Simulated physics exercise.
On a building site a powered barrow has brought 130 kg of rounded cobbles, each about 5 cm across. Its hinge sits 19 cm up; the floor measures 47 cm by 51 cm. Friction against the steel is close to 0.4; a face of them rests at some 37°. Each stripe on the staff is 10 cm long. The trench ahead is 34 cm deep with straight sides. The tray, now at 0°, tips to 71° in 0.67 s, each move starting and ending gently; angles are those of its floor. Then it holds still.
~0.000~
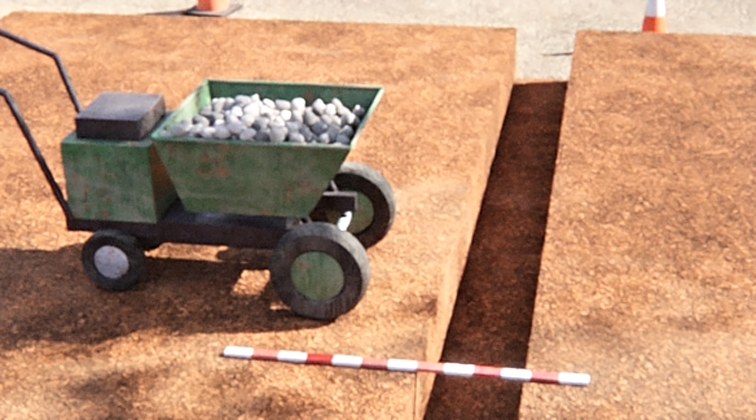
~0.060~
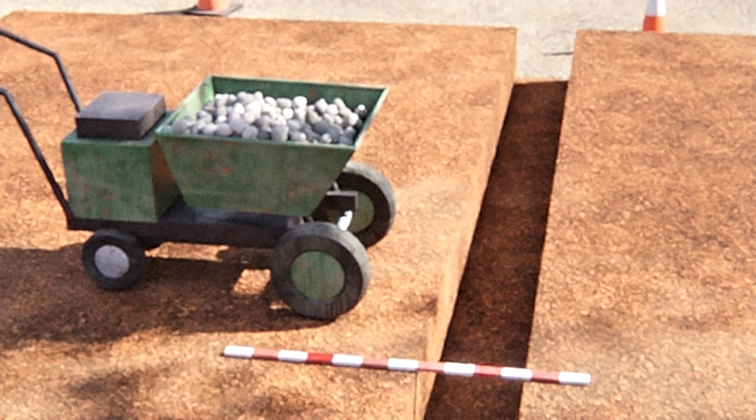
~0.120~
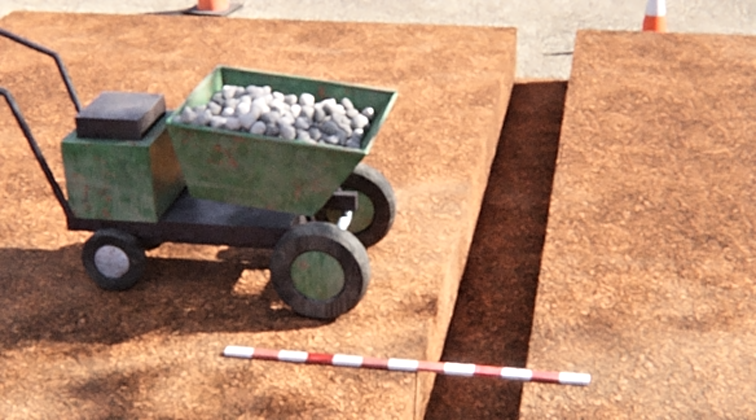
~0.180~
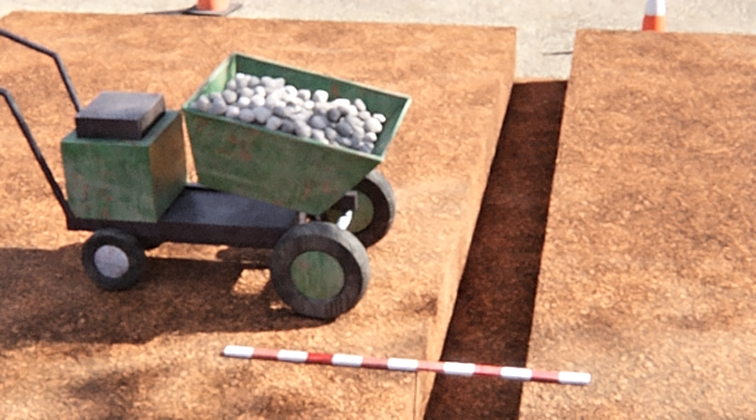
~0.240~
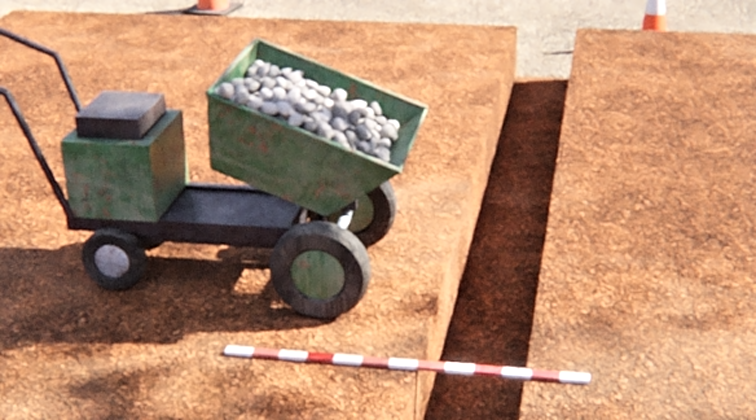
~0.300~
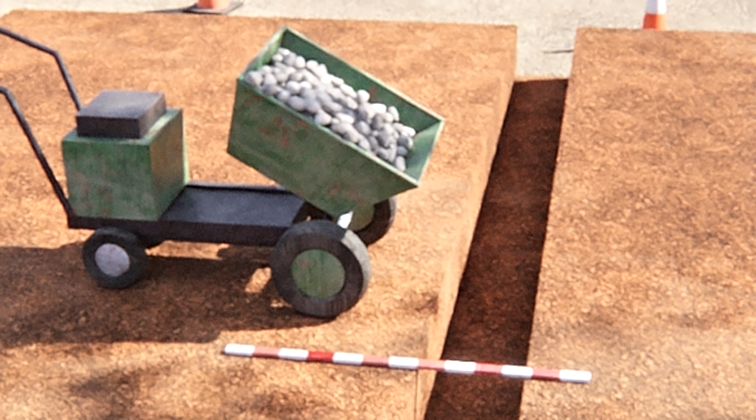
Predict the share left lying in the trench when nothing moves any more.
About 65 per cent.
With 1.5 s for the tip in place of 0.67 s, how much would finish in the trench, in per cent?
Then about 85 per cent.
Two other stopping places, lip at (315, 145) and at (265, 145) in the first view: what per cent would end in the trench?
About 90 and 75 per cent.
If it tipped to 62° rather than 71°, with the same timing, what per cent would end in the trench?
Then about 45 per cent.
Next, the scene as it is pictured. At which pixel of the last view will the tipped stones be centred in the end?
Near (517, 339).
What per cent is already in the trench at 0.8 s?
About 20 per cent by then.
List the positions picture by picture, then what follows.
The first picture shows lip at (351, 149), floor tilted 0°, highest stones at (273, 110).
In the second picture, the tray is at 2°, its lip at (355, 150); the top of the load is at (255, 107); the stones move at 0.4 m/s on average.
The third picture shows lip at (366, 154), floor tilted 6°, highest stones at (244, 101); the stones move at 0.8 m/s on average.
The fourth picture shows lip at (381, 161), floor tilted 13°, highest stones at (255, 91); the stones move at 1.0 m/s on average.
The fifth picture shows lip at (400, 172), floor tilted 21°, highest stones at (268, 81); the stones move at 1.2 m/s on average.
The sixth picture shows lip at (418, 186), floor tilted 30°, highest stones at (283, 64); the stones move at 1.3 m/s on average.
After 0.5 s the floor is at 60°; 100 % in the tray; the foremost stones are at (449, 203).
After 0.8 s the floor is at 71°; 70 % in the tray, 21 % in the trench, 10 % past the trench; the foremost stones are at (572, 304).
After 1.1 s the floor is at 71°; 29 % in the tray, 35 % in the trench, 36 % past the trench; the foremost stones are at (754, 319).
After 3.1 s the floor is at 71°; 0 % in the tray, 65 % in the trench, 35 % past the trench; the foremost stones are past the picture's edge.
